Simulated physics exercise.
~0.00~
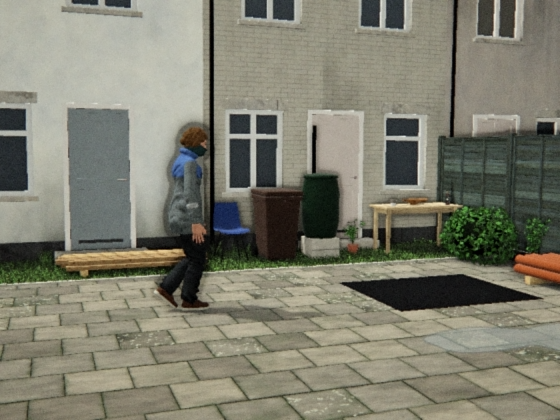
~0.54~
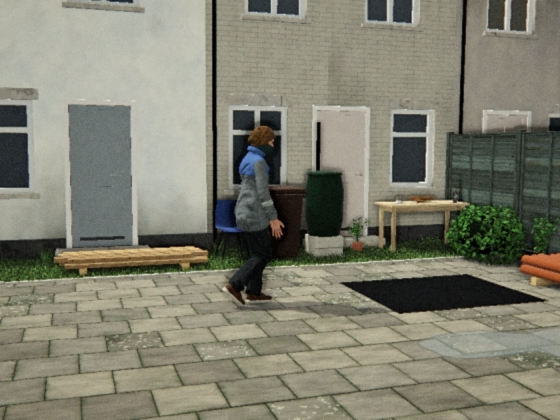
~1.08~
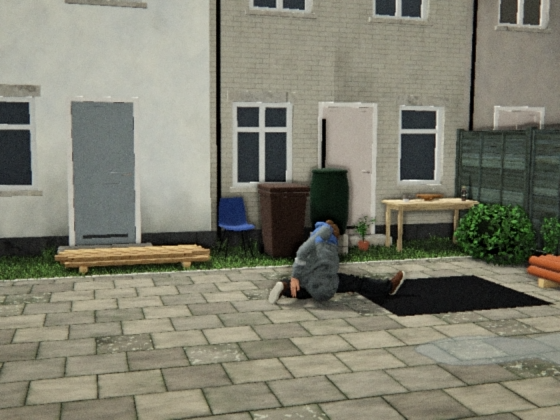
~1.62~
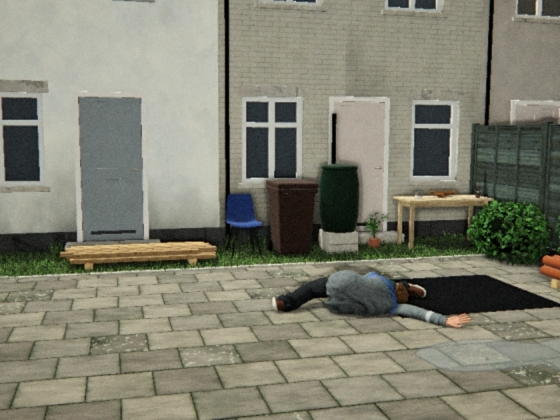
A paved yard behind a row of pale houses is seen from across the paving, the view drifting slightly sideways. A grey door, a blue chair, a brown bin and a dark green barrel stand along the back, with stacked planks at left and a wooden table near a fence at right. A brown-haired person in a grey and blue jacket and dark trousers walks right towards a black mat. Near it the person drops low to the paving, one leg stretched out towards the mat. The person ends lying on the paving, arm extended, chest and hips short of the mat's near edge.
